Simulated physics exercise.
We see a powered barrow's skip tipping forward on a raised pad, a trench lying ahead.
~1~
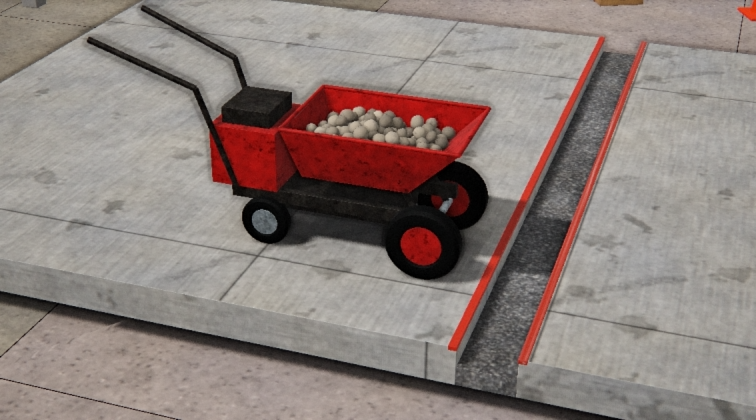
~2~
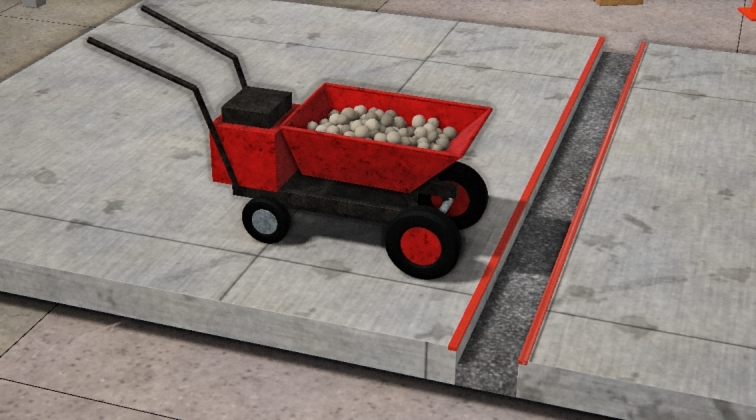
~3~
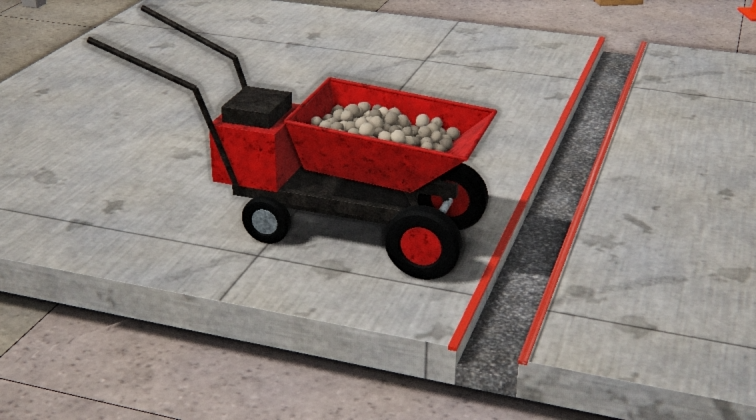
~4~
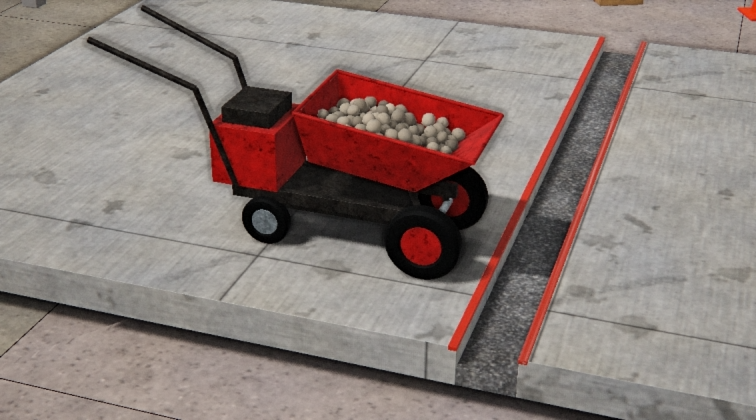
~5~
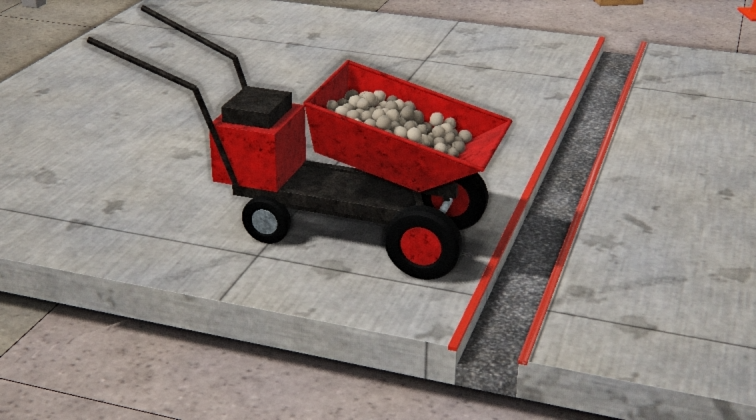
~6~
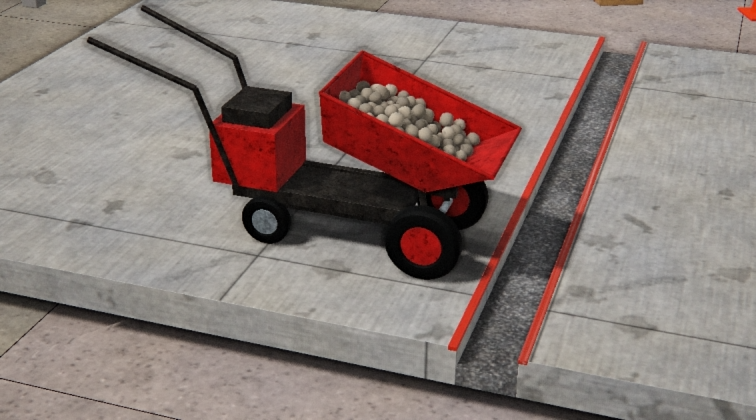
On a raised concrete pad beside a narrow trench, a red powered barrow stood still with a load of round stones, then its skip gradually tilted forward to the right, its back end rising.
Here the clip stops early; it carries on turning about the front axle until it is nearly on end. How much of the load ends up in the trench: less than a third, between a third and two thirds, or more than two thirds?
Honestly, the trench never gets a third of the load.
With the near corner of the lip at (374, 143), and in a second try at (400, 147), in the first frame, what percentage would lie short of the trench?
I'd expect close to 20 per cent and then close to 10 per cent.
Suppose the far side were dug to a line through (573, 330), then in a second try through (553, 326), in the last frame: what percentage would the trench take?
First one: 70 per cent; second one: 40 per cent.
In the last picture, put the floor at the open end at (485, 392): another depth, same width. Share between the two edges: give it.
I'd say around 20 in a hundred.
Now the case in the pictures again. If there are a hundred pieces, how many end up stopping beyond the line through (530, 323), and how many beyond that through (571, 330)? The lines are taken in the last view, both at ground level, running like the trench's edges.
That's 70 per cent for the first and 50 per cent for the second.
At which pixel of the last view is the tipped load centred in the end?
Close to (598, 269) in the last picture.
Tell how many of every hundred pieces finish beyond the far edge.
Roughly 70 in a hundred.
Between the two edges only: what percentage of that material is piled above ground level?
Estimate: Close to 15 in a hundred.
Soon, skip tipped steeply; all in the skip.
A while on, skip tipped right over; about two thirds in the skip; a stray few in or heaped over the trench; about a third beyond it; a stray few falling.
Towards the end, skip tipped right over; a small part in the skip; a small part in or heaped over the trench; most beyond it.
Finally, skip tipped right over; a small part in the skip; a small part in or heaped over the trench; about two thirds beyond it.
